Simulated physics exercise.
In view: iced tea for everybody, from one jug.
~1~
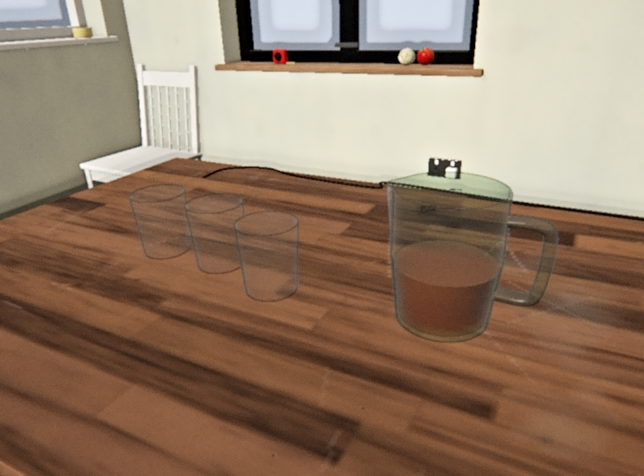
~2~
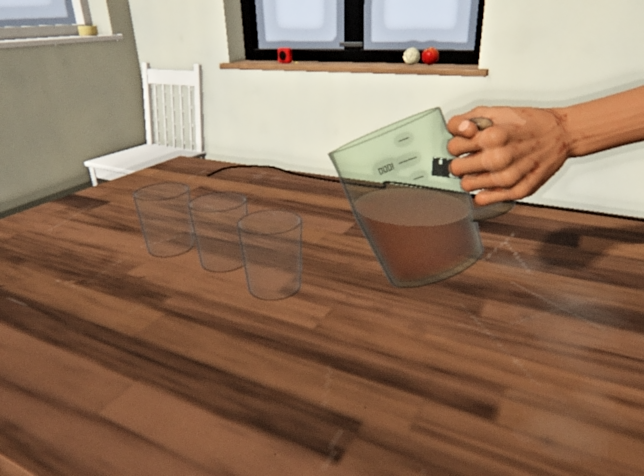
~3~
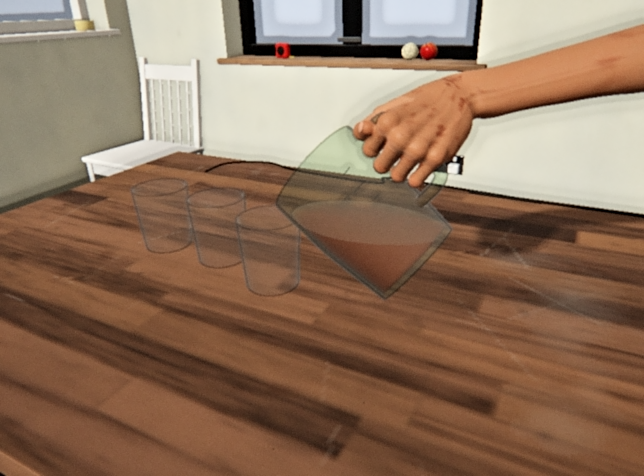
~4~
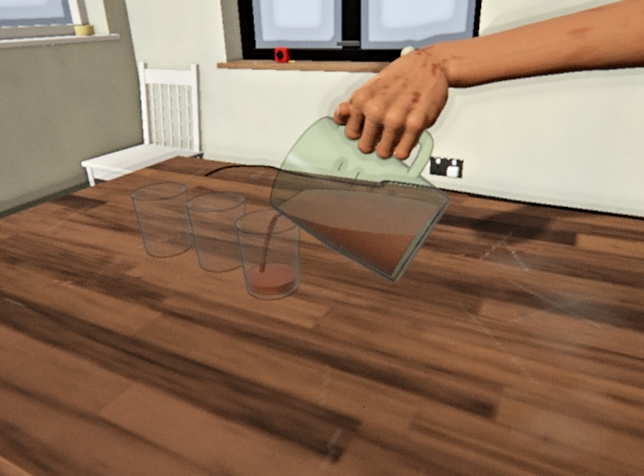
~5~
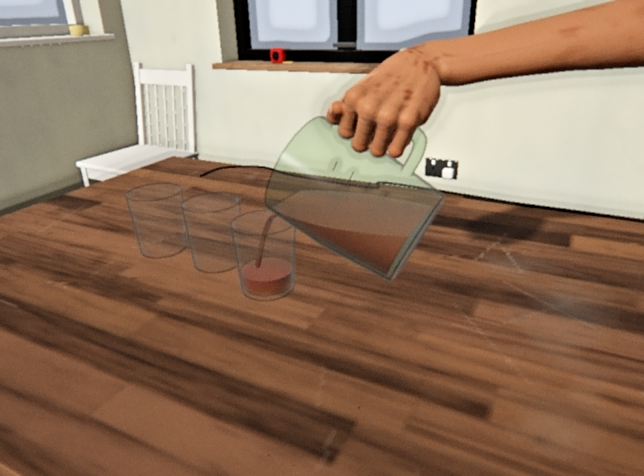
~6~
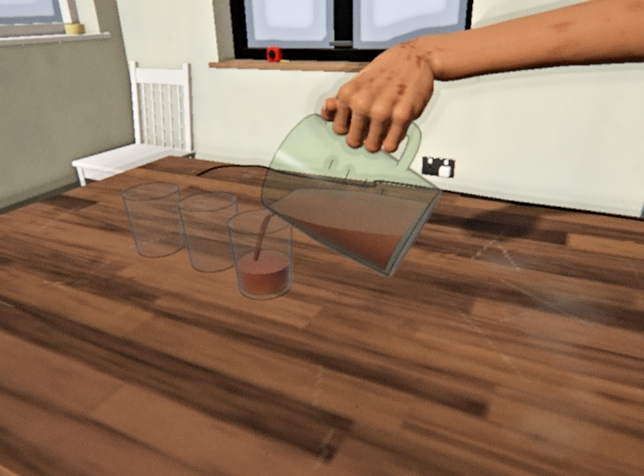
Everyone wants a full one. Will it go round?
It does not stretch that far.
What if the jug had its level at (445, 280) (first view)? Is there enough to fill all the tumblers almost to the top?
Verdict: Falls short.
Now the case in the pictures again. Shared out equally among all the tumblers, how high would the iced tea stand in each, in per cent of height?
Near 60 in a hundred.
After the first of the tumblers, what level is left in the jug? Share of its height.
I make it 20 per cent.
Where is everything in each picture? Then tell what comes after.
In the first picture, before the pour; jug (446, 253) about half full; three tumblers, the last at (162, 220).
In the second picture, the jug is on its way; jug (409, 196) tipped 25° with all of its load; the first is empty.
In the third picture, the iced tea nears the lip; jug (363, 214) tipped 55° with all of its load; three tumblers, the last at (164, 214).
In the fourth picture, pouring; jug (359, 200) tipped 65° with nearly all of its load; the first is nearly empty.
In the fifth picture, pouring; jug (353, 200) tipped 65° with nearly all of its load; three tumblers, the last at (159, 218).
In the sixth picture, pouring; jug (350, 196) tipped 65° with about three quarters of its load; the first is about a third full.
A moment on, the first is about two thirds full.
Further on, the first is done and the jug has about half of its load.
When it is over, the jug is empty with one filled and the next at nearly all of a serving.
